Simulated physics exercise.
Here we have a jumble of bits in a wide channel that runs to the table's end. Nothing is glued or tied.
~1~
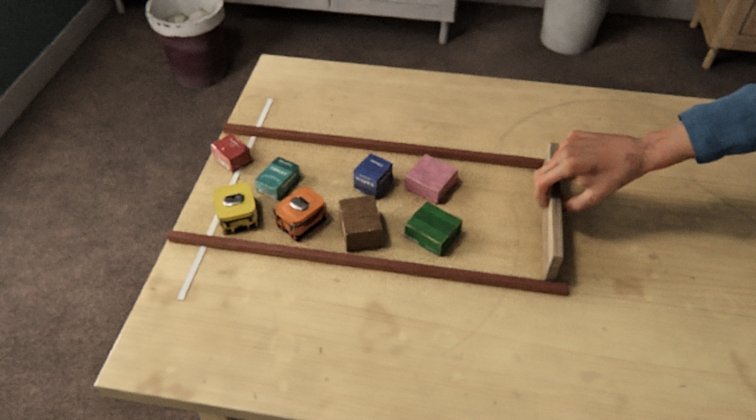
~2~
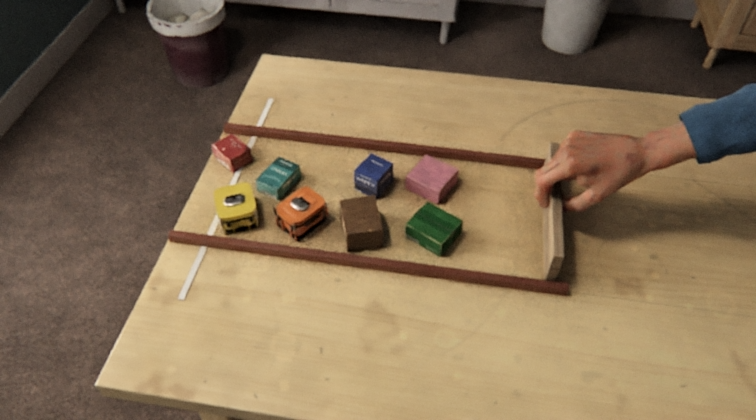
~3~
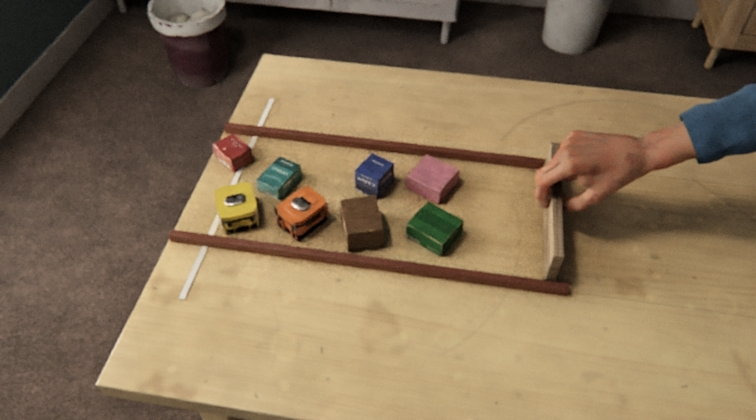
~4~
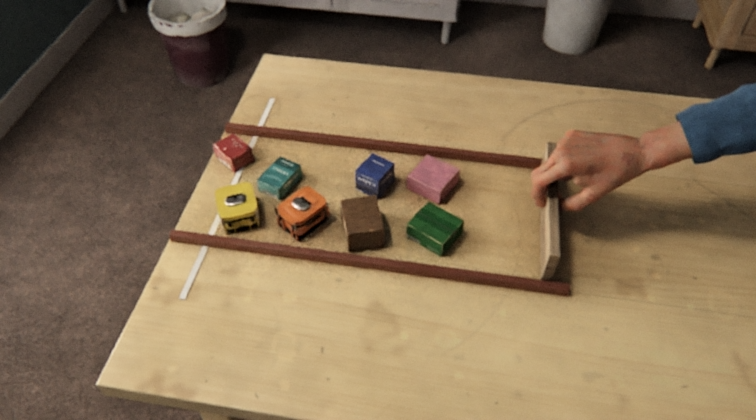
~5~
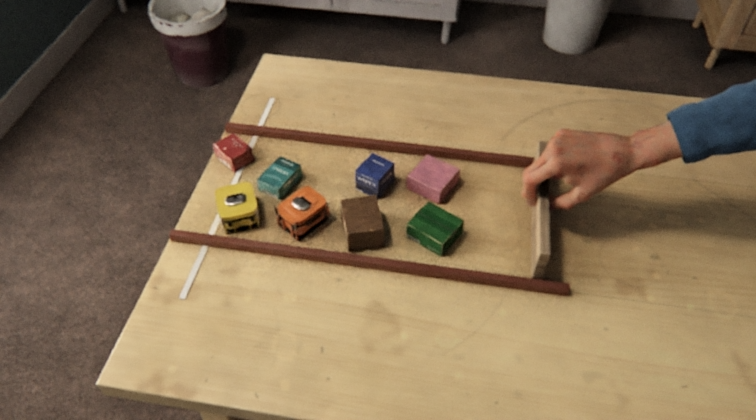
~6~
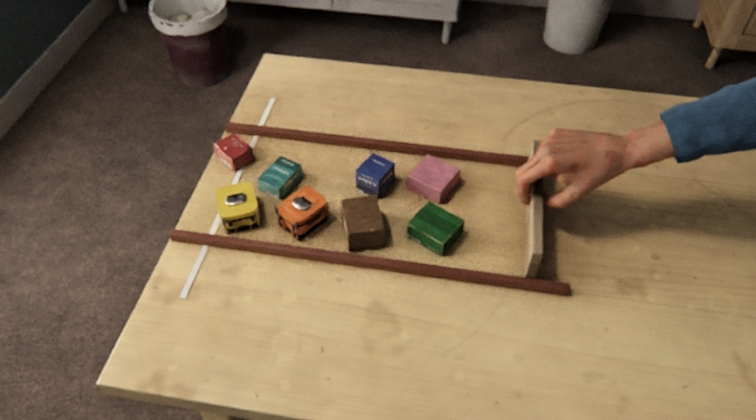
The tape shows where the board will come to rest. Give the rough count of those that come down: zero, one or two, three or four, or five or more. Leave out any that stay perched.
The number that fall off is five or more.
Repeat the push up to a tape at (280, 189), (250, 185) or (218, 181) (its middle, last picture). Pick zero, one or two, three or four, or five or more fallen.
Taking them in turn, either one or two; five or more; five or over.
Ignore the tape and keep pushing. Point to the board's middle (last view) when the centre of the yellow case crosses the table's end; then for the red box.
Its middle is around (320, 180) and around (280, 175).
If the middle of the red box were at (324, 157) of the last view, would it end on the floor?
The red box is lost.
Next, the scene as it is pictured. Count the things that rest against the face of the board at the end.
It touches 2.
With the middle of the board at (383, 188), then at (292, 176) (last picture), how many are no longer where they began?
By then 5, and 8.
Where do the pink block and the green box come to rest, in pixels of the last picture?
The pink block stops around (223, 158); the green box around (202, 200).
A little later, none off yet; red box at rest near (234, 152); yellow case at rest near (238, 207); turquoise box at rest near (280, 177).
Next, none off yet; red box at rest near (234, 152); yellow case shifted about its own width near (199, 199); turquoise box shifted about its own width near (253, 176).
When it is over, the number that fall off is five or more; down, blue box, brown block, orange case, turquoise box, yellow case and red box.
